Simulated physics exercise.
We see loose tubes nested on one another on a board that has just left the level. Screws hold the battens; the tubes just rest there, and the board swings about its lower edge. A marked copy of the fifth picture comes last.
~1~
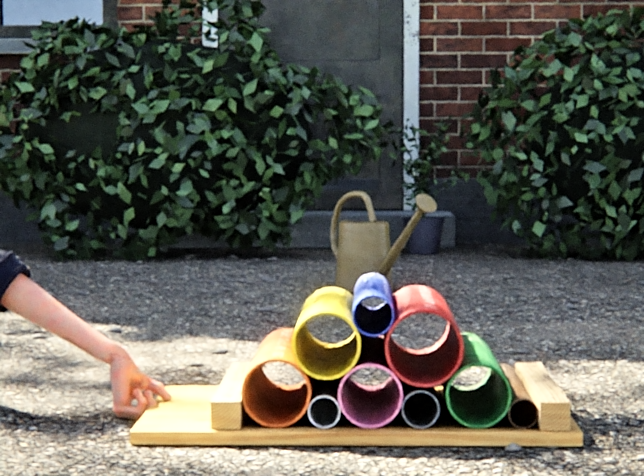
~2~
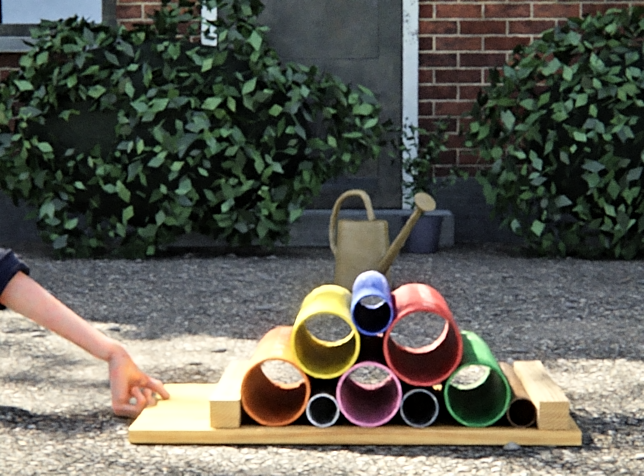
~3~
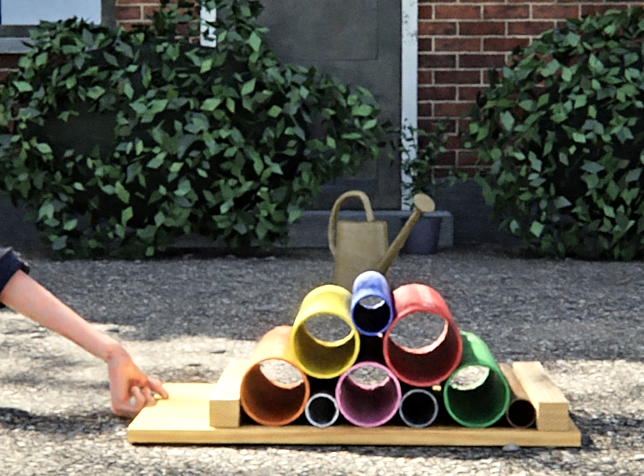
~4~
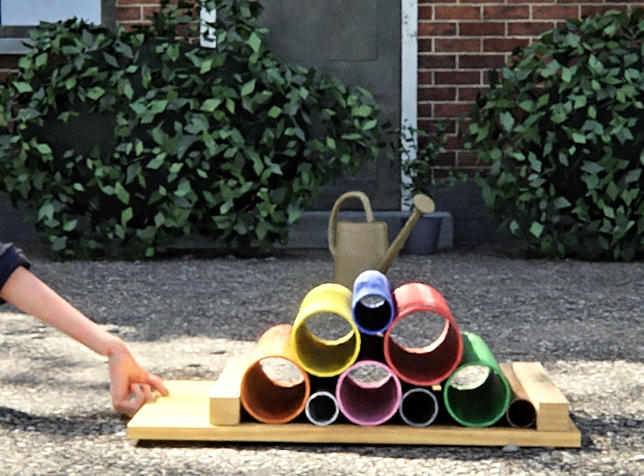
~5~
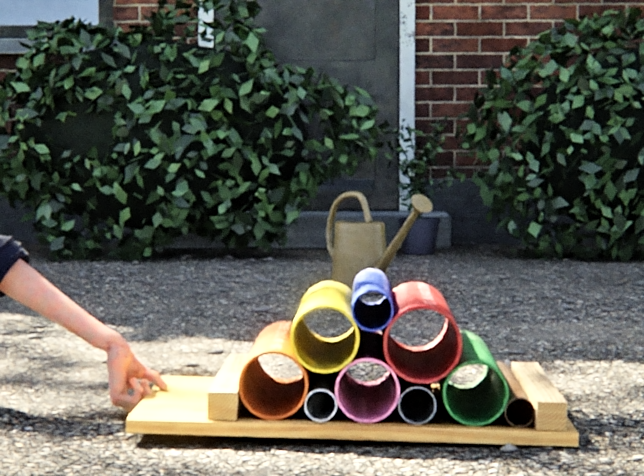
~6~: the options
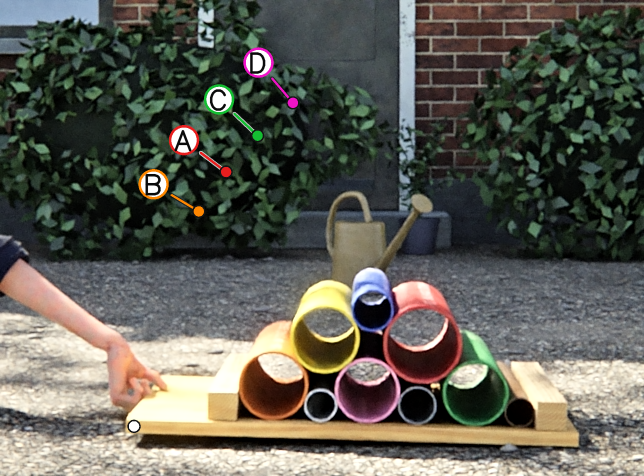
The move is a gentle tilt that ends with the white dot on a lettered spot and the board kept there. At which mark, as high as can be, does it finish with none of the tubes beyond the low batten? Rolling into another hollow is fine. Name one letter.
Raise it to A.
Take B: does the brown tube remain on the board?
Yes.
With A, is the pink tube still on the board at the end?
Yes, with A.
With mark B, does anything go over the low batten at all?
No, at B.
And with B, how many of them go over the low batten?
With B, none.
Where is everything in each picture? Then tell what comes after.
The first picture shows board (356, 400); orange tube (276, 393); white tube (324, 412).
The second picture shows white tube (323, 410); pink tube (369, 394).
The third picture shows board (355, 399); orange tube (274, 391); brown tube (521, 413).
The fourth picture shows board (355, 398); orange tube (274, 389); white tube (322, 409).
The fifth picture shows board (353, 395); orange tube (273, 385); white tube (321, 405).
On the marked copy, A at (226, 172); B at (199, 211); C at (258, 135); D at (293, 103); the white dot at (134, 426).
With A. Early on, board at 20°.
Further on, board at 37°.
At the end, board at 37°, none over the low batten.
As for the rest, B none over the low batten; C three over the low batten (yellow, red, blue); D six over the low batten.
